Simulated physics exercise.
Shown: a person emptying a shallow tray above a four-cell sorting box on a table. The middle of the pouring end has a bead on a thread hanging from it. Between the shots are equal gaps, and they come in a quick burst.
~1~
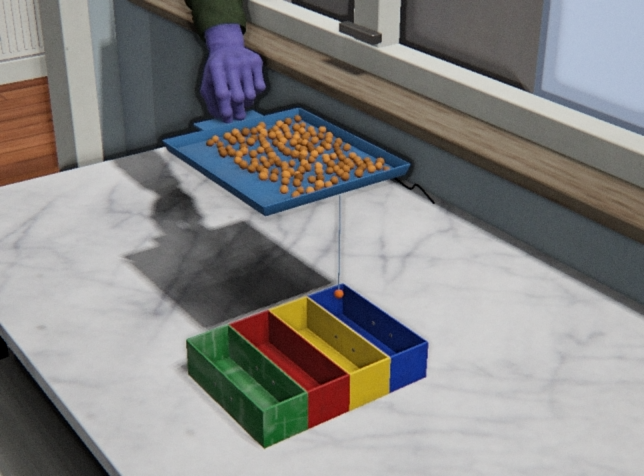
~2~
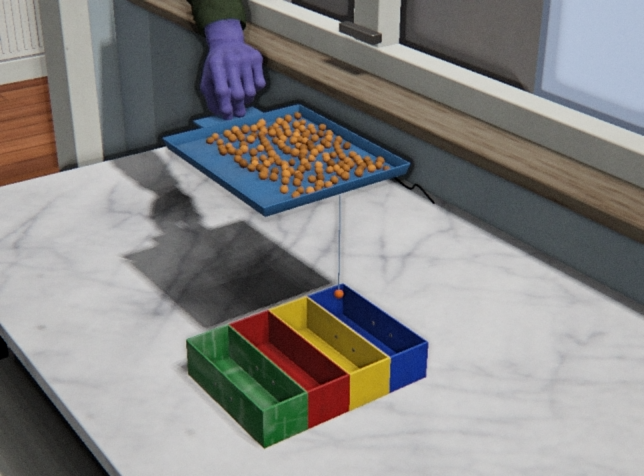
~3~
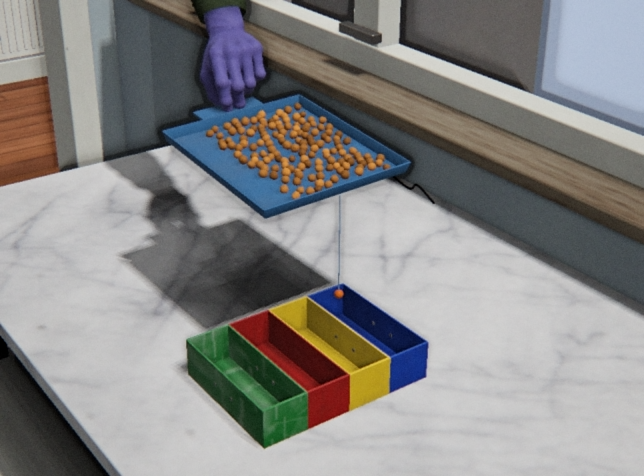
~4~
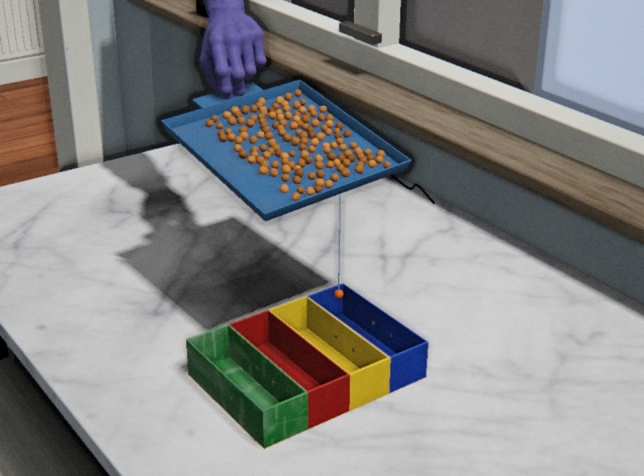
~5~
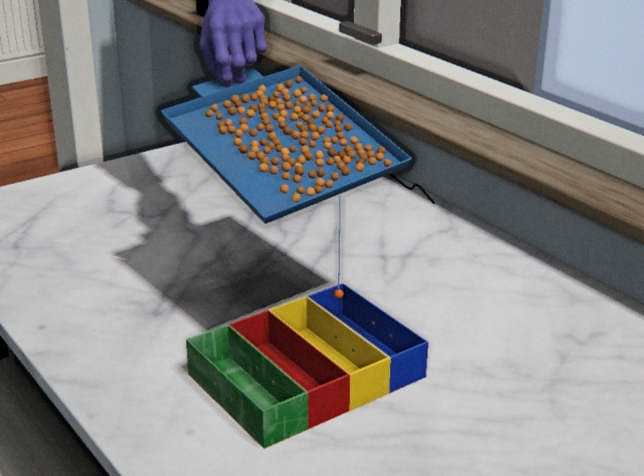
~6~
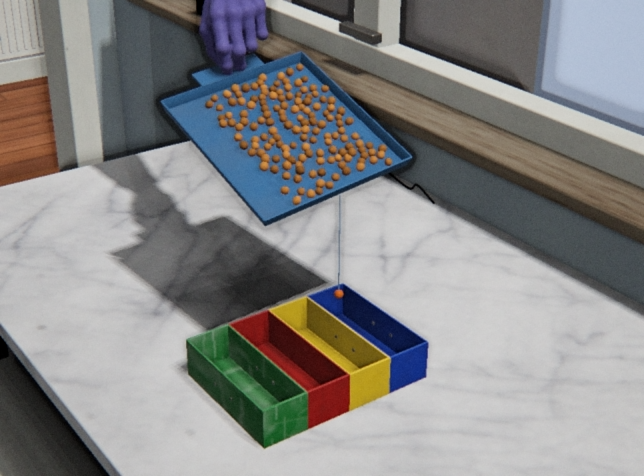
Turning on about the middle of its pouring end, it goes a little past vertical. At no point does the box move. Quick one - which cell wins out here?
The red one wins out.
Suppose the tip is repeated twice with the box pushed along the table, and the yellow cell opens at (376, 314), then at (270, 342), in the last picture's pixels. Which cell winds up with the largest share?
For the first position it is green, and for the second it is the cell in yellow.
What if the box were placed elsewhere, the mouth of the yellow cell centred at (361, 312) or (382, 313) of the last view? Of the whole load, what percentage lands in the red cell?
First 30 per cent, second 20 per cent.
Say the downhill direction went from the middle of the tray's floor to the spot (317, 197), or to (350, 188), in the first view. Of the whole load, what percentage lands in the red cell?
I'd put it at some 30 % and then some 0 %.
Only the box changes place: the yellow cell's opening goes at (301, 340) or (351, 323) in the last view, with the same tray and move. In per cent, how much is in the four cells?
First case around 90 %, second case around 100 %.
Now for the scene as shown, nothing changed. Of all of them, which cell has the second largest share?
That is yellow.
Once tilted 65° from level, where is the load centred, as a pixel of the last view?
(303, 183).
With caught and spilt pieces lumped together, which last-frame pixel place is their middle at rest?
Near (295, 369).
Just after the last frame, tray tipped steeply; almost all on the tray; about a tenth falling or outside the box.
A moment on, tray tipped past a quarter turn; roughly a quarter on the tray; roughly a quarter in the red cell; about a tenth in the yellow cell; just a few in the green cell; just a few in the blue cell; roughly a third falling or outside the box.
Further on, tray tipped past a quarter turn; roughly half in the red cell; roughly a quarter in the yellow cell; about a tenth in the blue cell; about a tenth in the green cell; about a tenth falling or outside the box.
When it is over, tray tipped past a quarter turn; roughly half in the red cell; roughly a quarter in the yellow cell; about a tenth in the blue cell; about a tenth in the green cell; about a tenth outside the box.
